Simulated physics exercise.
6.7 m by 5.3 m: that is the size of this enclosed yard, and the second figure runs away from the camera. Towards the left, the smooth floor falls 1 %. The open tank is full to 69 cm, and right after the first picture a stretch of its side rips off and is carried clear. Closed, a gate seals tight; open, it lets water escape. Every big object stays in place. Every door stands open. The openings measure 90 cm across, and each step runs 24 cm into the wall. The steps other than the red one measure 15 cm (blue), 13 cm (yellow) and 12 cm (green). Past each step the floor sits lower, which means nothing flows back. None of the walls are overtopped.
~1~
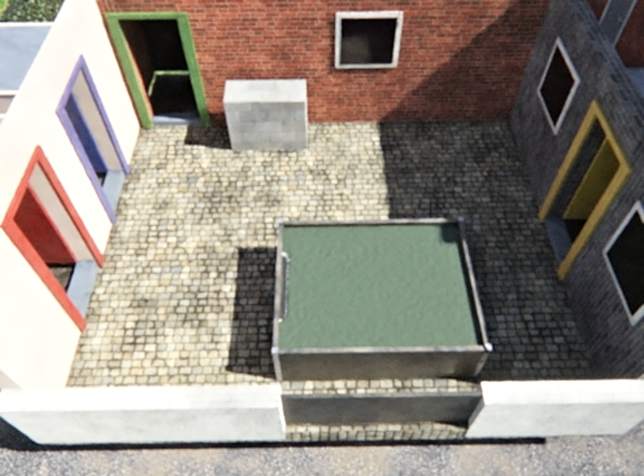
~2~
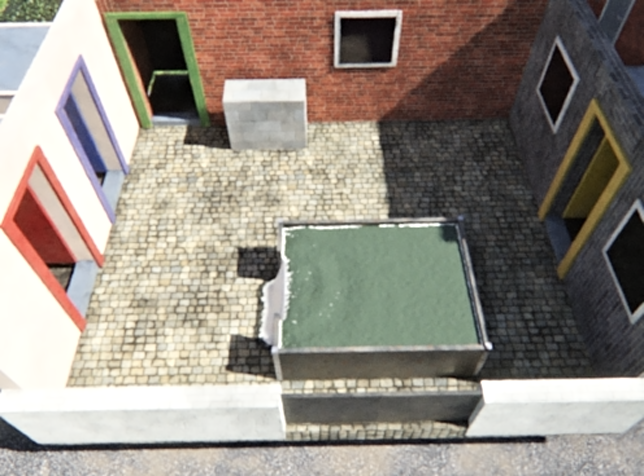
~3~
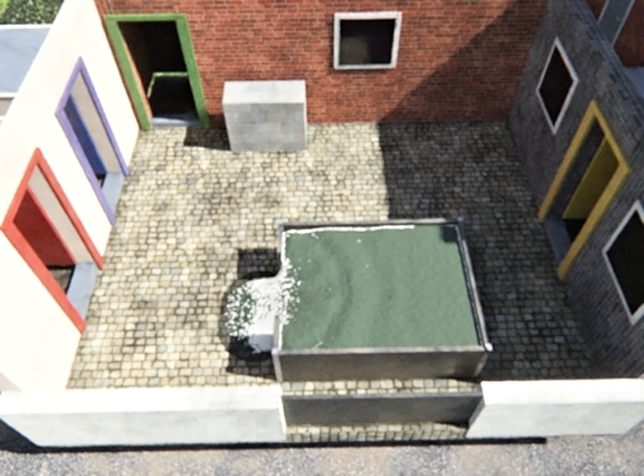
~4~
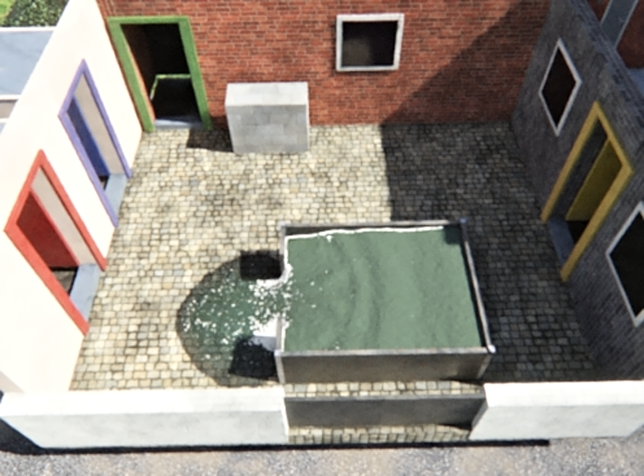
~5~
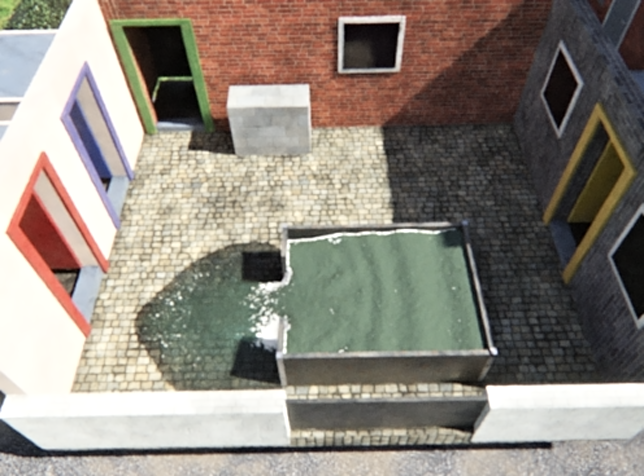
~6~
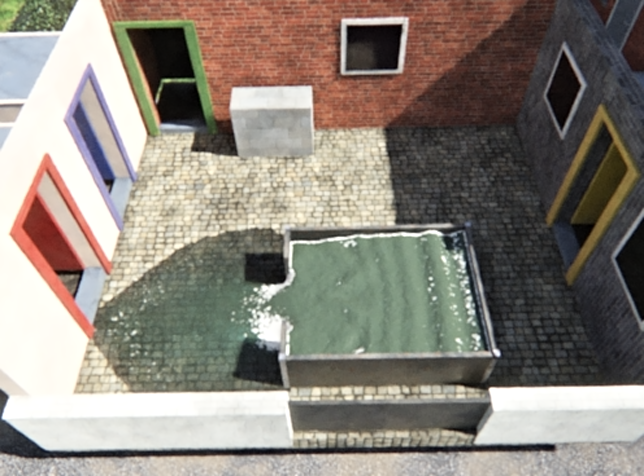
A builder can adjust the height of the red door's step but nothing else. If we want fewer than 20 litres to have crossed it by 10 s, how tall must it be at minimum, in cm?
It needs to be roughly 28 cm tall.
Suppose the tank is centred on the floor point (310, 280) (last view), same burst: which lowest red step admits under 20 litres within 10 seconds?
A minimum of about 35 cm.
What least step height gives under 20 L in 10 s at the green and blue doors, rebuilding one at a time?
You'd want some 22 cm at green and some 13.0 cm at blue.
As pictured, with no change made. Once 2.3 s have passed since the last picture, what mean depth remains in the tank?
Mean depth: Approx. 36 cm.
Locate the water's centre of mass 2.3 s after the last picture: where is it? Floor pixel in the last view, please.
About (270, 304).
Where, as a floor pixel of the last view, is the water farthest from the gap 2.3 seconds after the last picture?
Close to pixel (147, 137).
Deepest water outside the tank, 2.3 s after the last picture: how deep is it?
I'd estimate roughly 30 cm.
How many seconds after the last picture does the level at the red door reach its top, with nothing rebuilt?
Peak: Close to 1.6 s.
Then, 0.7 s after the last picture water covers 30 % of the floor, deepest (46 cm) near (70, 408); 30 cm at the red door, 14 litres in over its 20 cm step.
Then, 2.3 s after the last picture water covers 35 % of the floor, deepest (30 cm) near (98, 308); 30 cm at the red door, 88 litres in over its 20 cm step.
Then, 9.3 s after the last picture water covers 95 % of the floor, deepest (16 cm) near (128, 203); 13 cm at the red door, 114 litres in over its 20 cm step.
At the red door as built, the water peaked near 34 cm, 1.5 s after the last picture.
Run again over the same 10 s with other heights there, 54 litres in over 24 cm, 3 litres over 32.5 cm. The limit of 20 litres is kept from about 28 cm up.
